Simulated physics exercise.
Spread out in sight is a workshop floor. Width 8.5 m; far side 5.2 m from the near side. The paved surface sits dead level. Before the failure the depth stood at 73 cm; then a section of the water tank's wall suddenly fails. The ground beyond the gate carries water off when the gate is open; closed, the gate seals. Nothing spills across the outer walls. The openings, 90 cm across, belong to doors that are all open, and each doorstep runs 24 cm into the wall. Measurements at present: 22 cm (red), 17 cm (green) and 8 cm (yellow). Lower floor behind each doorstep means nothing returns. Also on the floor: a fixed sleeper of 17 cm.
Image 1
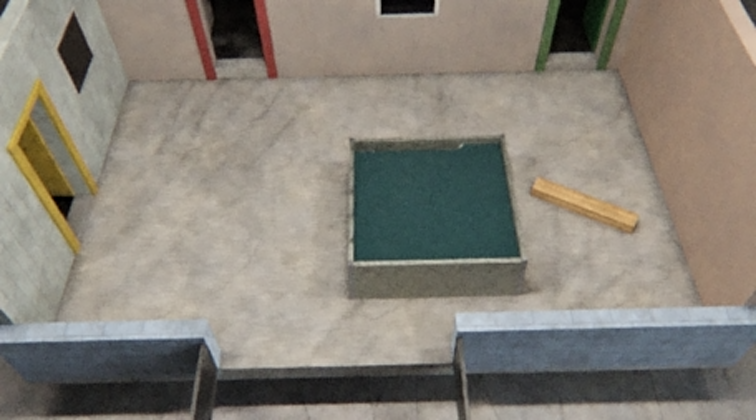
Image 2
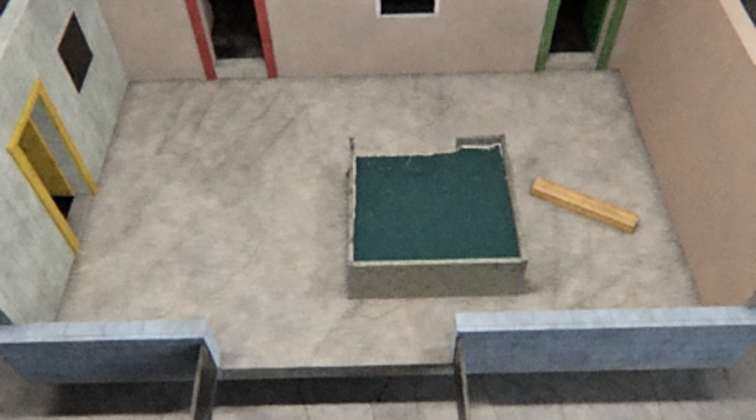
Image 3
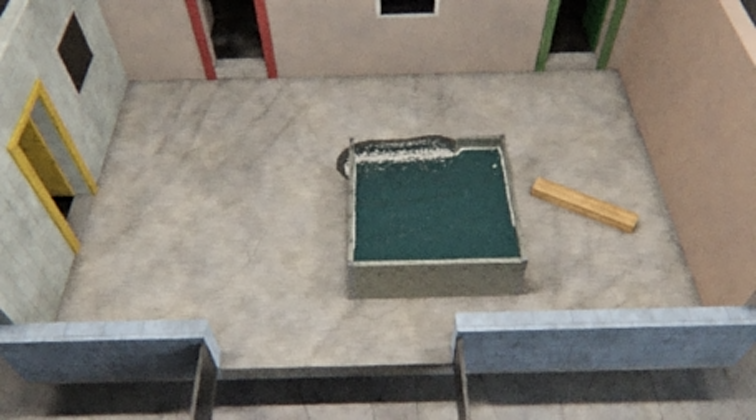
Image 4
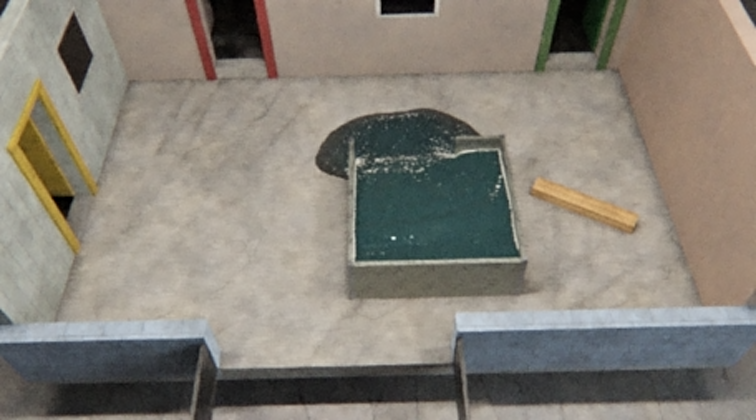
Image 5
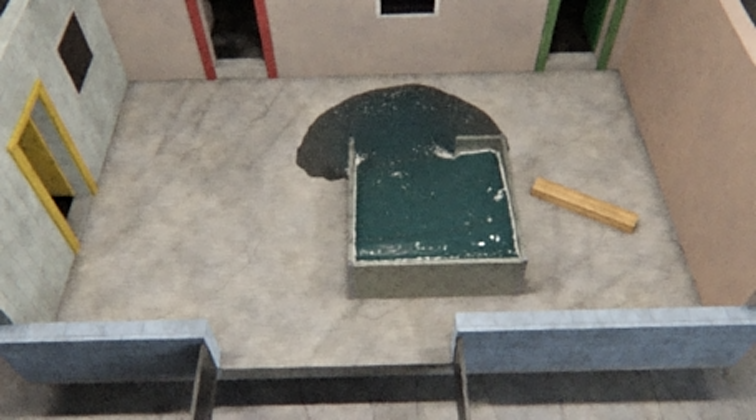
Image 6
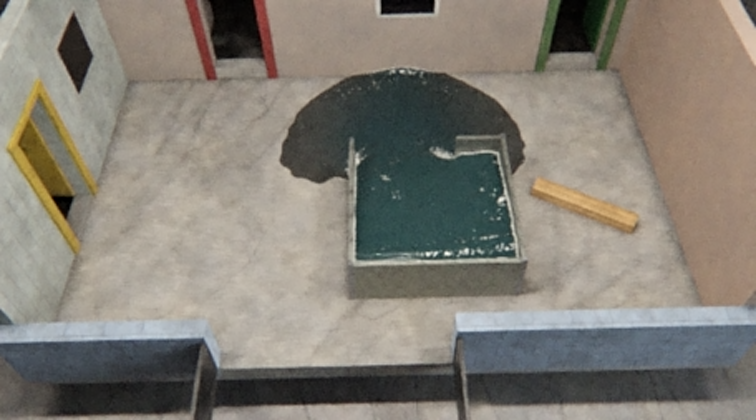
Dark green water pouring through a gap in the far side of a square tank, spreading in a widening fan across the floor.
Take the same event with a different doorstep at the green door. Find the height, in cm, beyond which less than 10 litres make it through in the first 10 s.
I would say 13 cm.
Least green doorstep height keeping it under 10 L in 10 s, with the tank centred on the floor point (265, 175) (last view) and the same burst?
In this case, 7.0 cm or so.
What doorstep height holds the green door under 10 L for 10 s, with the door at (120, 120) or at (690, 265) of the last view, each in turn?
Roughly 26 cm for the first and 5.5 cm for the second.
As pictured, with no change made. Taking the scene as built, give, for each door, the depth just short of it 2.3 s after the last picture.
Depths in cm: Red 15, green 9, yellow 0.
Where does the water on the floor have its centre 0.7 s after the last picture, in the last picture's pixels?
The balance point sits at roughly (413, 184).
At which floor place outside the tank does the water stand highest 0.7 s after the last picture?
At about (389, 80).
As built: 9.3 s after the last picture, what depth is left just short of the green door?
Lab note: Depth approx. 8.0 cm.
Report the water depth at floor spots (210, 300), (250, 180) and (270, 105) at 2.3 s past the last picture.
First 0, then 0, then 16 cm.
Then, 0.7 s after the last picture water covers 20 % of the floor, deepest (44 cm) near (389, 80); it has not reached the green door.
Then, 2.3 s after the last picture water covers 40 % of the floor, deepest (36 cm) near (138, 86); 9 cm at the green door, 0 litres in over its 17 cm doorstep.
Then, 9.3 s after the last picture water covers 95 % of the floor, deepest (11 cm) near (45, 355); 8 cm at the green door, 2 litres in over its 17 cm doorstep.
At the green door as built, the water peaked near 14 cm, 4.5 s after the last picture.
Run again over the same 10 s with other heights there, 16 litres in over 11.5 cm, 4 litres over 15.5 cm. The limit of 10 litres is kept from about 13 cm up.
